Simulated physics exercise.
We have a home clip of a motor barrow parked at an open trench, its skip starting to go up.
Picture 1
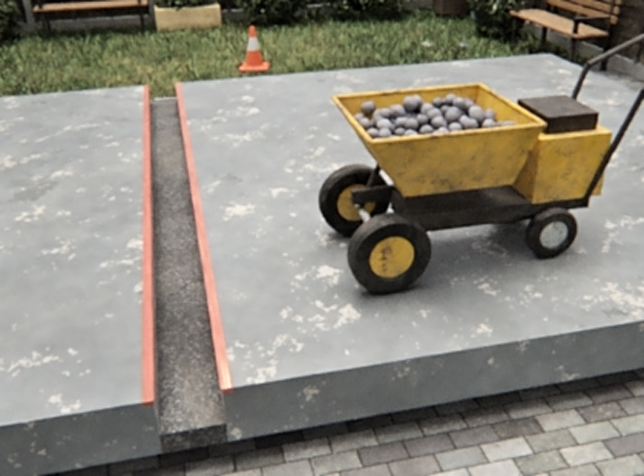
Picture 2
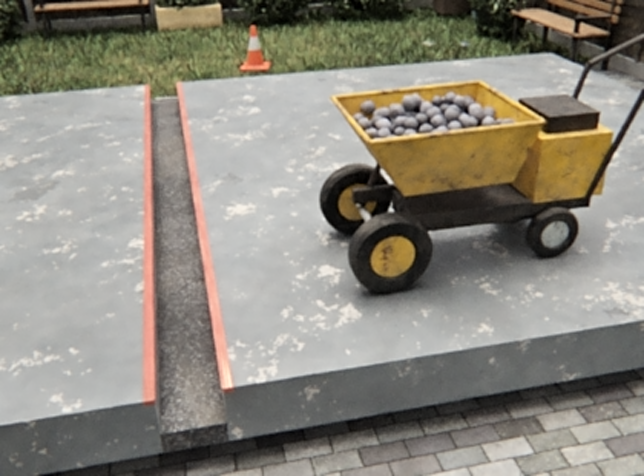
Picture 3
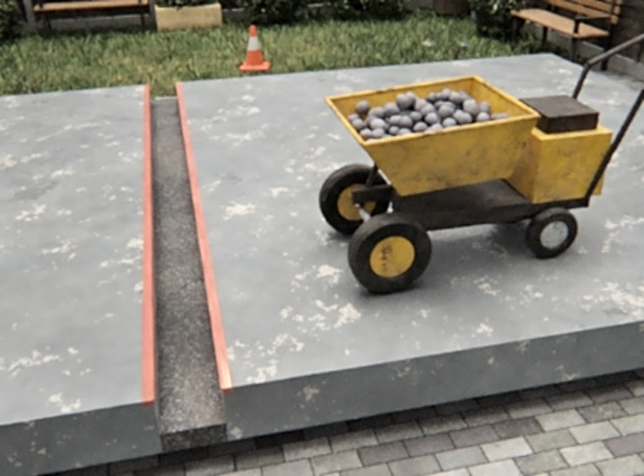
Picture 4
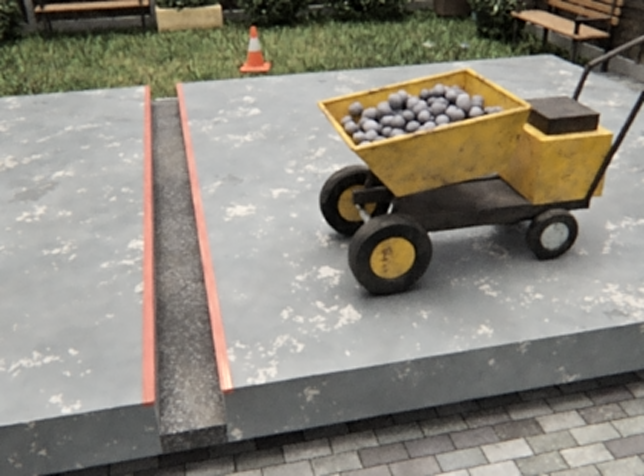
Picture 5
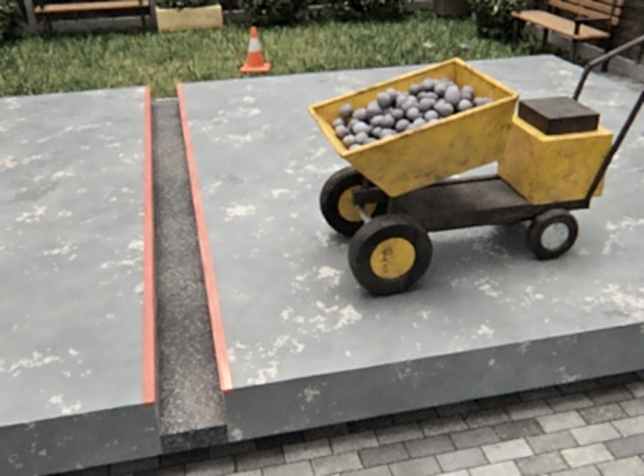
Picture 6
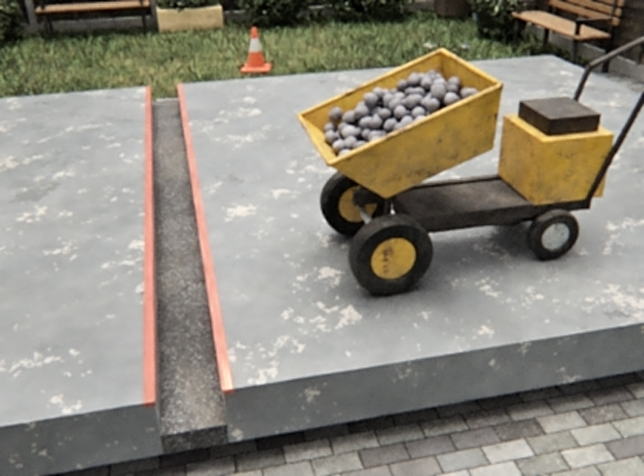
A yellow motor barrow loaded with round grey cobbles stood still on a grey slab, right of a narrow trench, while its skip slowly rose at the back and tilted toward the left.
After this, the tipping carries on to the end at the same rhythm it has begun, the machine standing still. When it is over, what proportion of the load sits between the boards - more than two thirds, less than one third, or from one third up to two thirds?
Looks to me like the trench gets one-third to two-thirds of the load.
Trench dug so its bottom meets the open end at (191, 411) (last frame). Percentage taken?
It would be close to 40 percent.
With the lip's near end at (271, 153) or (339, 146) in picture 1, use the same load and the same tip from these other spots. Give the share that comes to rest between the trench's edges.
Roughly 40 per cent at the first spot and 70 per cent at the second.
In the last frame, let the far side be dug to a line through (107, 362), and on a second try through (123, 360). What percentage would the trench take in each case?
You'd get 50 % in the first case and 50 % in the second.
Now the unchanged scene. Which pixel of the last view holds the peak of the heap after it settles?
In the last picture, the peak is close to (236, 254).
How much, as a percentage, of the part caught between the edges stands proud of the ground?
About 5 in a hundred.
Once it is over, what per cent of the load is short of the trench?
Close to 40 per cent.
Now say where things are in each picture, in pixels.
Lip of the skip near (371, 143), level; top of the load near (434, 116), round cobbles; first edge of the trench near (220, 344); far edge near (148, 355), the trench under half as wide as the skip, and about half as deep as wide, in the first picture.
Lip of the skip near (370, 143), level; top of the load near (437, 118), in the second picture.
Lip of the skip near (363, 145), tipped barely; top of the load near (432, 116), in the third picture.
Lip of the skip near (354, 150), tipped a little; top of the load near (453, 115), in the fourth picture.
Lip of the skip near (342, 156), tipped a little; top of the load near (443, 109), in the fifth picture.
Lip of the skip near (329, 164), tipped clearly; top of the load near (443, 98); first edge of the trench near (221, 345); far edge near (149, 356), in the sixth picture.
Shortly afterwards, skip tipped steeply; the whole lot in the skip.
Next, skip tipped right over; the bulk in the skip; a little short of the trench; only a few in or heaped over the trench; a little falling.
Some moments later, skip tipped right over; near a quarter in the skip; near a third short of the trench; near half in or heaped over the trench; only a few beyond it.
In the end, skip tipped right over; a little in the skip; near a third short of the trench; near half in or heaped over the trench; only a few beyond it.
